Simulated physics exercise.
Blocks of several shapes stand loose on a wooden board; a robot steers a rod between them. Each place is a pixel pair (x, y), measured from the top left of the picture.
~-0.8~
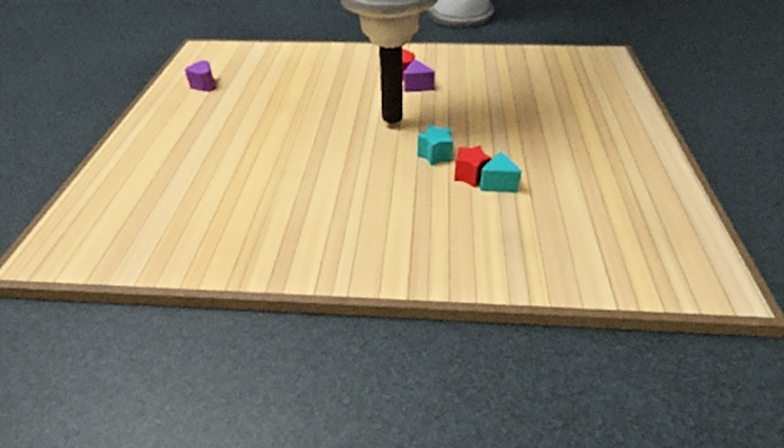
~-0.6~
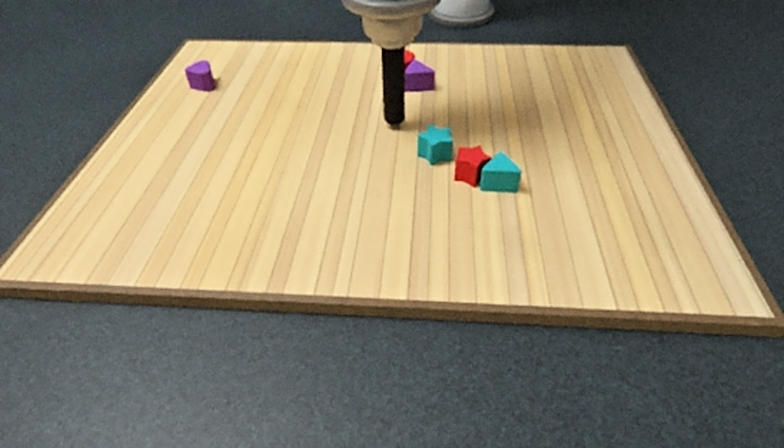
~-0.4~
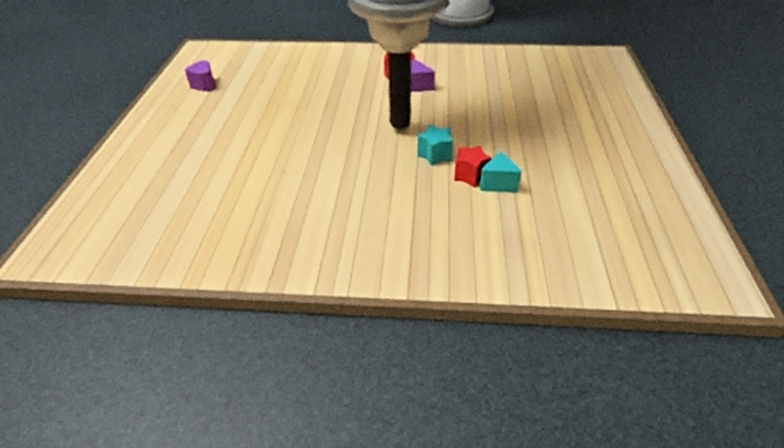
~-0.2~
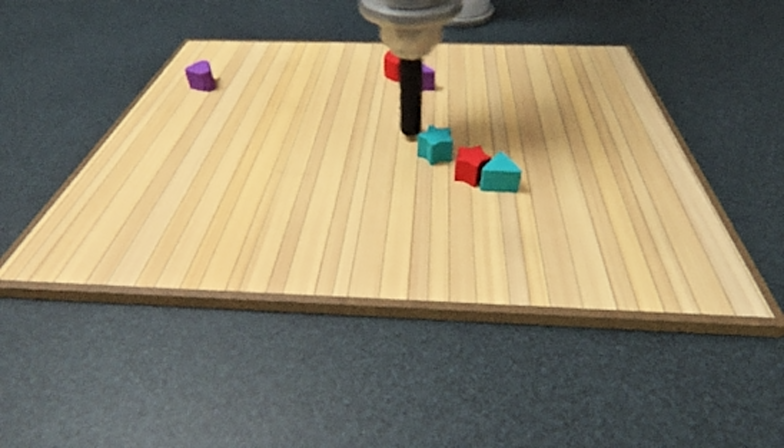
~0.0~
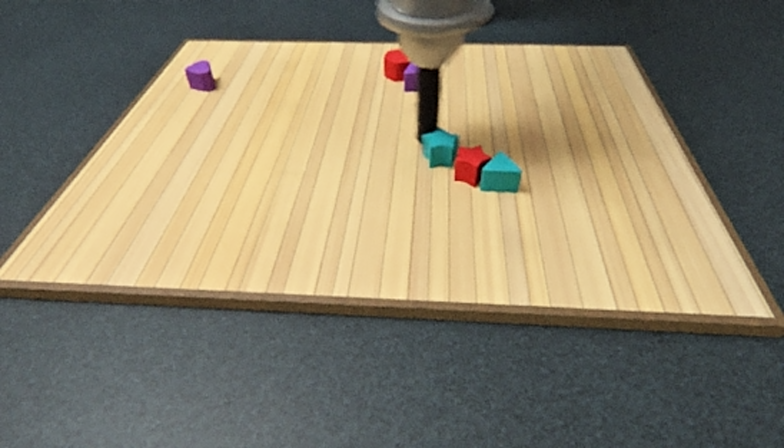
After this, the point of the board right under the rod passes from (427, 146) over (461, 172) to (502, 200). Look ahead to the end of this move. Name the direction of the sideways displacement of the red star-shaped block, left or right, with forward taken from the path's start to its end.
Measured against the direction from start to end, the red star-shaped block shifts toward the right-hand side.
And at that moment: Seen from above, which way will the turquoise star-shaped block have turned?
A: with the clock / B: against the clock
The correct letter is A.
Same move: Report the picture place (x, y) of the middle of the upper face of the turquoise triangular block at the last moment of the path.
The turquoise triangular block ends near (531, 173).
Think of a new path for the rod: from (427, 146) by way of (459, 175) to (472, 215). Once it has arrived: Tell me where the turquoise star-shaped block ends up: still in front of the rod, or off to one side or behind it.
I predict the rod still has it in front.
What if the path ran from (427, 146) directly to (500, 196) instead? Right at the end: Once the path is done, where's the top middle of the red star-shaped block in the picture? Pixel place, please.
About (506, 192).
On the path given first. One third of the way, rod at (449, 157); turquoise star-shaped block at (461, 156), turned 15° clockwise; red star-shaped block at (490, 166), turned 20° anticlockwise; turquoise triangular block at (520, 170).
Two thirds of the way, rod at (475, 175); turquoise star-shaped block at (473, 176), turned 45° clockwise; red star-shaped block at (506, 185), turned 65° anticlockwise; turquoise triangular block at (530, 173), turned 40° anticlockwise.
At the end, rod at (503, 194); turquoise star-shaped block at (476, 185), turned 90° clockwise; red star-shaped block at (516, 195), turned 80° anticlockwise; turquoise triangular block at (531, 173), turned 40° anticlockwise.
